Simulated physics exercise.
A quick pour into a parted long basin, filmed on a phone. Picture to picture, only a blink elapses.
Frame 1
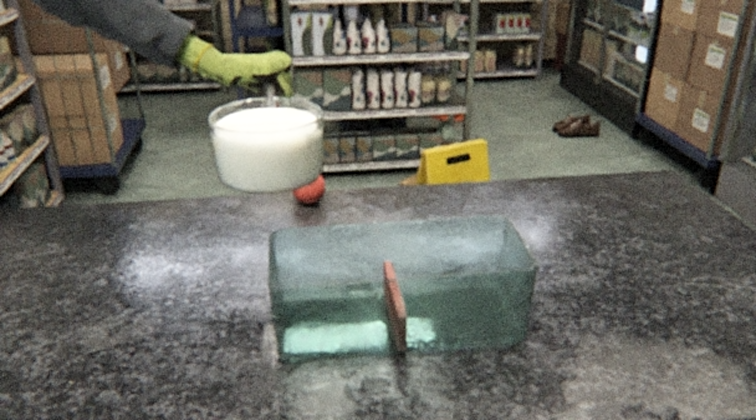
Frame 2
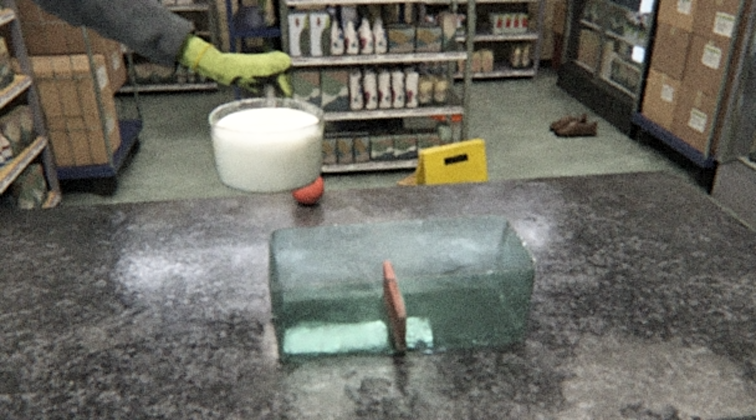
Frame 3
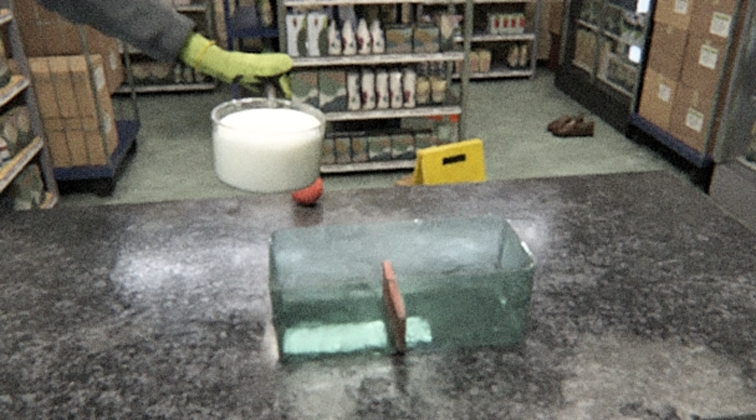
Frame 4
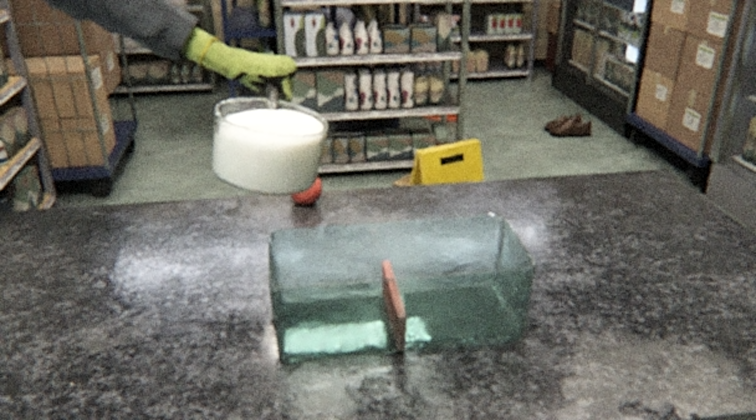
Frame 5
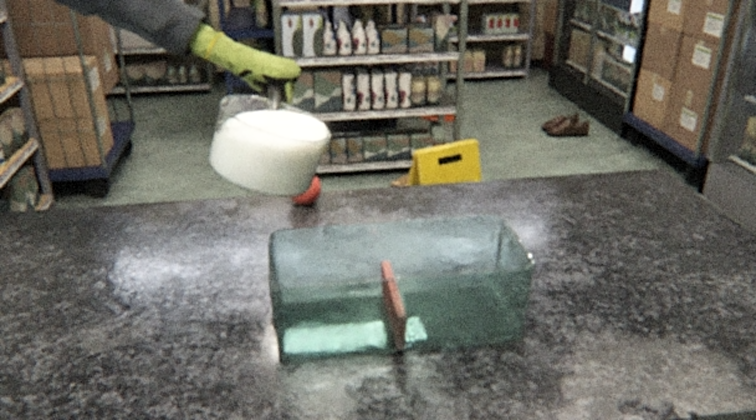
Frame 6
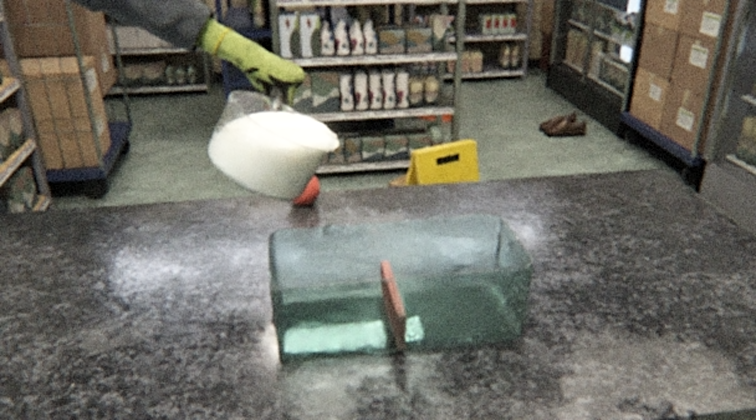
A yellow-green gloved hand on a grey-sleeved arm holds a clear round container of white milk at the upper left, above a dark speckled counter in a storeroom seen from slightly above. A long greenish glass basin with a reddish divider sits below, before shelves, boxes and a yellow floor sign. The container tilts steadily rightward, its milk reaching the lower rim, while the view drifts very slightly.
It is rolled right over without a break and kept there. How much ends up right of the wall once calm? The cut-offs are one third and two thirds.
It falls below one third.
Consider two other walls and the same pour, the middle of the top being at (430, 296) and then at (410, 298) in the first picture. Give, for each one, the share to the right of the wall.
You'd get roughly 15 per cent the first time and roughly 10 per cent the second.
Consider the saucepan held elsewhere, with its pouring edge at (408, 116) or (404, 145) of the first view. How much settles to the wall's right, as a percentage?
The first start gives some 95 %, the second some 95 %.
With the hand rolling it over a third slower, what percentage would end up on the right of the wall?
It comes to 35 per cent or so.
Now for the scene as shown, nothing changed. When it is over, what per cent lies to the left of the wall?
75 in a hundred.
A moment on, the saucepan is tipped on its side and 39 per cent is still to pour, 12 is left of the wall and 7 right of it.
Next, the saucepan is tipped on its side and 10 per cent is still to pour, 55 is left of the wall and 24 right of it.
Then the saucepan is tipped on its side and 2 per cent is still to pour, 68 is left of the wall and 24 right of it.
Later the saucepan is tipped on its side and 0 per cent is still to pour, 72 is left of the wall and 25 right of it.
Finally, 73 per cent lies left of the wall, 25 right of it and 2 outside.
